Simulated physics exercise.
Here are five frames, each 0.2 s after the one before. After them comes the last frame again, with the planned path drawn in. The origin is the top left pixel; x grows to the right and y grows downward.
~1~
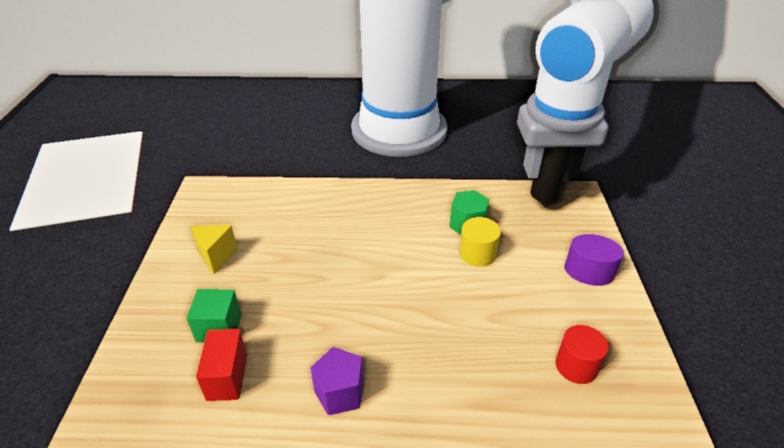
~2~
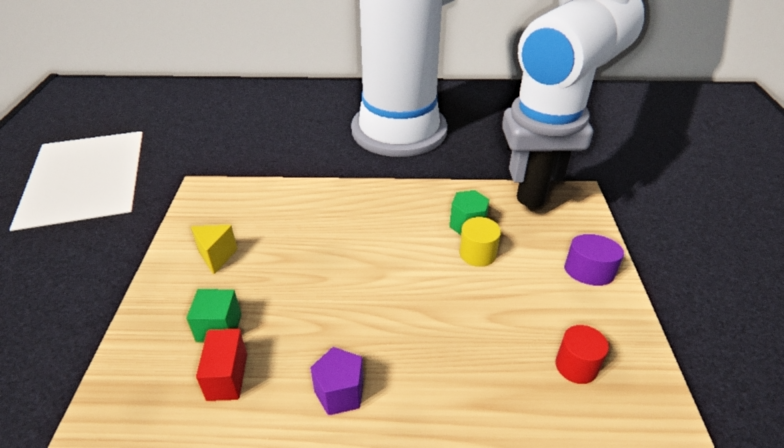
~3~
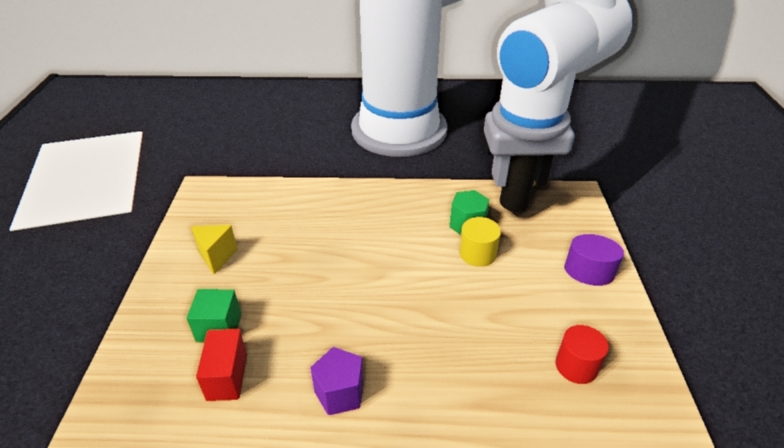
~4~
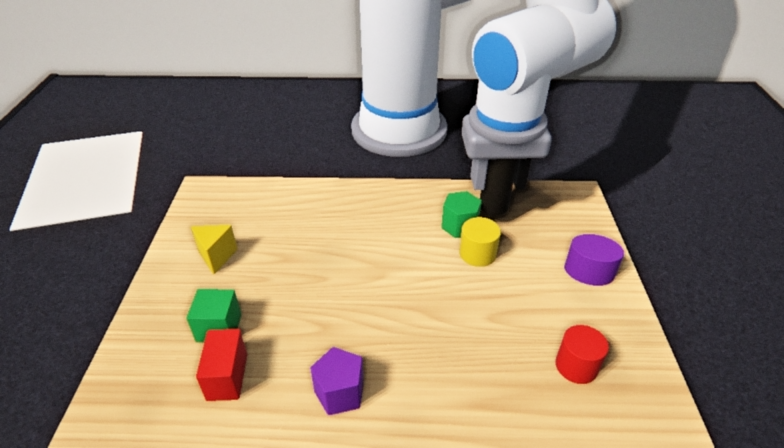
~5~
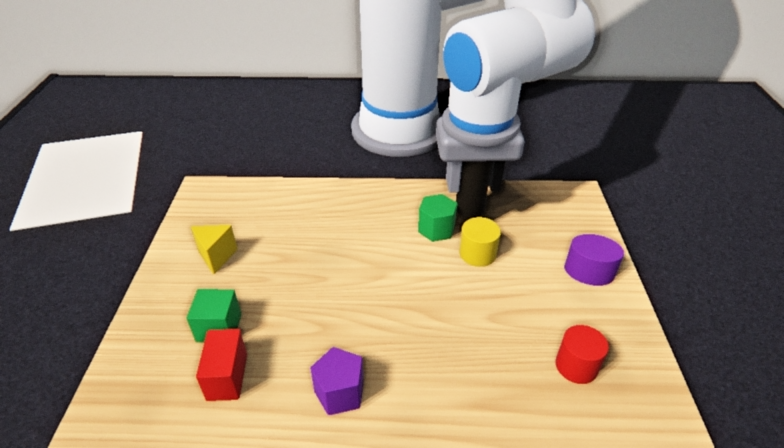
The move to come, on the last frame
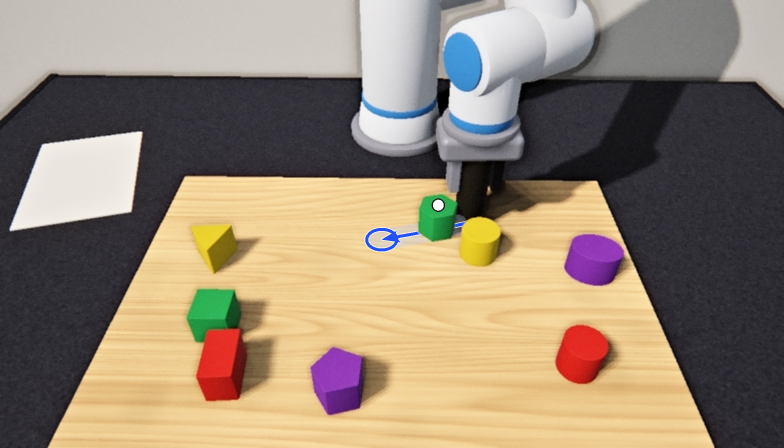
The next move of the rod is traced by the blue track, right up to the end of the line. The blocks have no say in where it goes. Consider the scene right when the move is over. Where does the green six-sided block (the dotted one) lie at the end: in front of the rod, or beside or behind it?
The rod still has the green six-sided block in front of it when the path ends.
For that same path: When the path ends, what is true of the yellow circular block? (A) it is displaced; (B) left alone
My pick is B.
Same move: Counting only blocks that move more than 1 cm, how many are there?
Most likely one.
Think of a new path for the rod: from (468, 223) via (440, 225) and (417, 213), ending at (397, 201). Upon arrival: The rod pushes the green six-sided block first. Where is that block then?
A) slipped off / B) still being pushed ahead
Choice A: Slipped off.
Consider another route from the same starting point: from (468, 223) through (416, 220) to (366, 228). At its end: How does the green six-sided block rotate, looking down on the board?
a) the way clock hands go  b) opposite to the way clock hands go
b - opposite to the way clock hands go.
The line goes from (468, 223) to (382, 239); the dot is on the green six-sided block.
On the path given first. One third of the way, rod at (441, 214); green six-sided block at (408, 210).
Two thirds of the way, rod at (412, 220); green six-sided block at (377, 215).
At the end, rod at (382, 225); green six-sided block at (346, 218), turned 20° clockwise; yellow circular block unmoved.
